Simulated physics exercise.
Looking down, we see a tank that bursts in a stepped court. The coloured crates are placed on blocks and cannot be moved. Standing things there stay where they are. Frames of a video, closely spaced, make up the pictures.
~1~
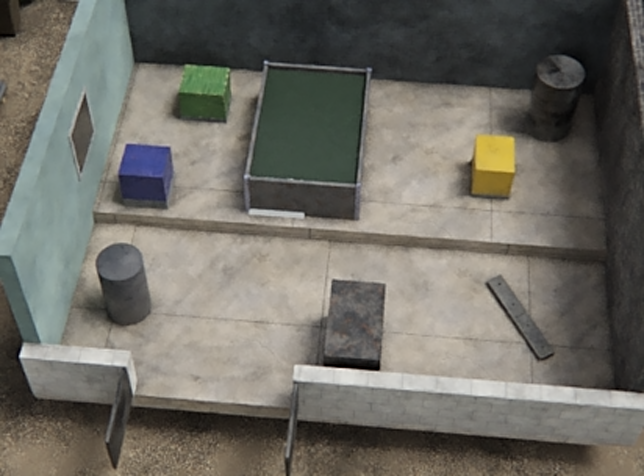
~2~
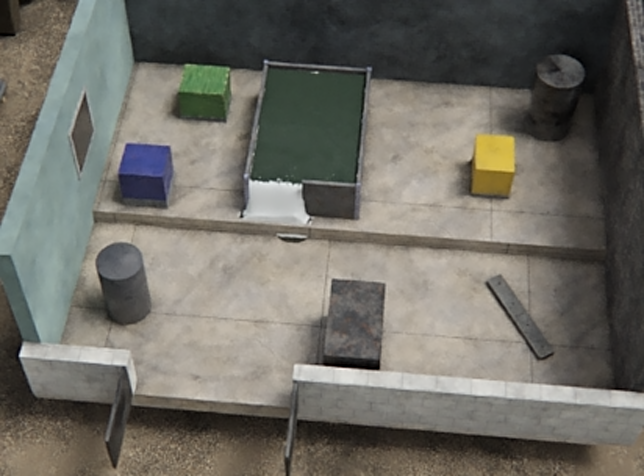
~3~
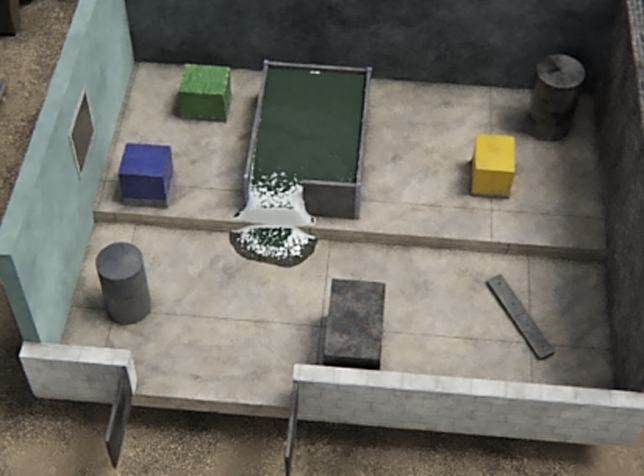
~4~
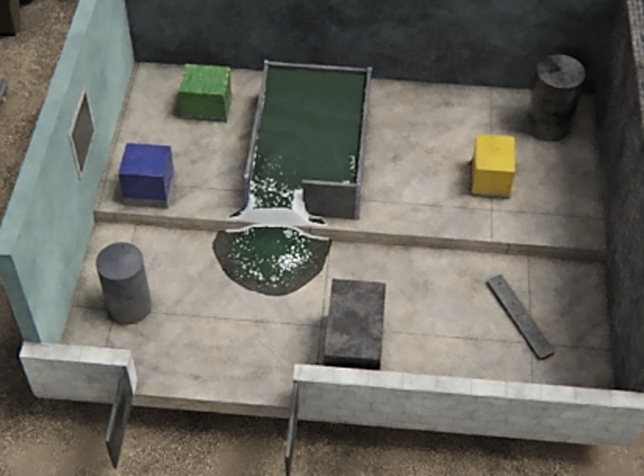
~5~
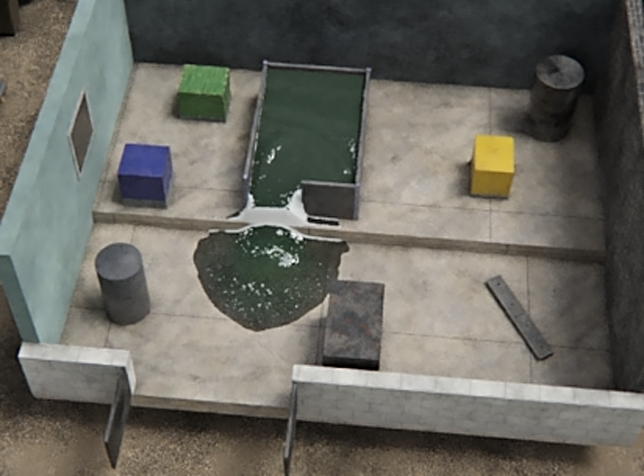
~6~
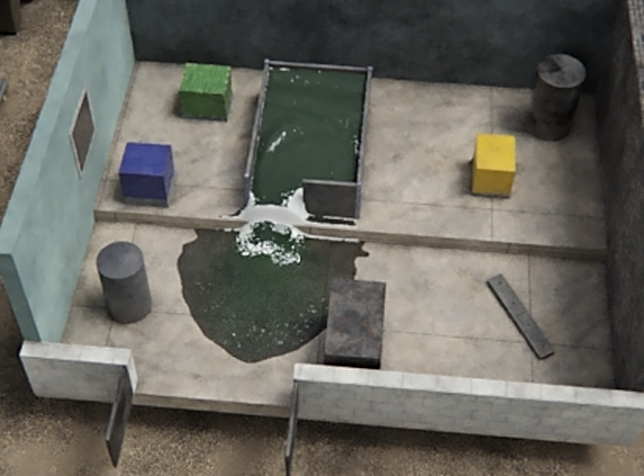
At first, a tank of dark green water stands whole and still in a stepped court among blocks and cylinders. Its front opens at the left, and foaming water pours over the step, spreading across the lower floor in a widening dark pool that reaches the dark block and nears the front wall.
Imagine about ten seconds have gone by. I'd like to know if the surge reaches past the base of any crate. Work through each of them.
The yellow crate avoids any dampness from the water. The blue crate avoids any dampness from the water. The green crate avoids any dampness from the water.
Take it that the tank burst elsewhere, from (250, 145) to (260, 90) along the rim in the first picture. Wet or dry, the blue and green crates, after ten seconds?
Blue: Overtopped; green: Overtopped.
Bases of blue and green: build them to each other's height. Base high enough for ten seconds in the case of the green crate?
Verdict on the green crate: It is not reached.
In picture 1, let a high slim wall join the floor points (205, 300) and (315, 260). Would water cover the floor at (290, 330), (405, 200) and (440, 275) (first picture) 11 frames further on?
First unwetted, then unwetted, then inundated.
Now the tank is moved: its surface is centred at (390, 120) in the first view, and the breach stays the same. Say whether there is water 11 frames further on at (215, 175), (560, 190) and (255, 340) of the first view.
First unwetted; next unwetted; last drenched.
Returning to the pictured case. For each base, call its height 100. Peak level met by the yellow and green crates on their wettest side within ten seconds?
Some 0 and 0 % respectively.
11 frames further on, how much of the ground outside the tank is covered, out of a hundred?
Estimate: Near 25 %.
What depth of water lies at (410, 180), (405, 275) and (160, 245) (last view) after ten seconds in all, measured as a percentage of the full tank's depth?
Going in order, that's 0, 2 and 6 %.
A moment on, water covers 20 % of the floor; the yellow crate not reached, the blue crate not reached, the green crate not reached.
Next, water covers 25 % of the floor; the yellow crate not reached, the blue crate not reached, the green crate not reached.
Then, water covers 30 % of the floor; the yellow crate not reached, the blue crate not reached, the green crate not reached.
Later, water covers 35 % of the floor; the yellow crate not reached, the blue crate not reached, the green crate not reached.
In the end, water covers 45 % of the floor; the yellow crate stayed above the water, the blue crate stayed above the water, the green crate stayed above the water.
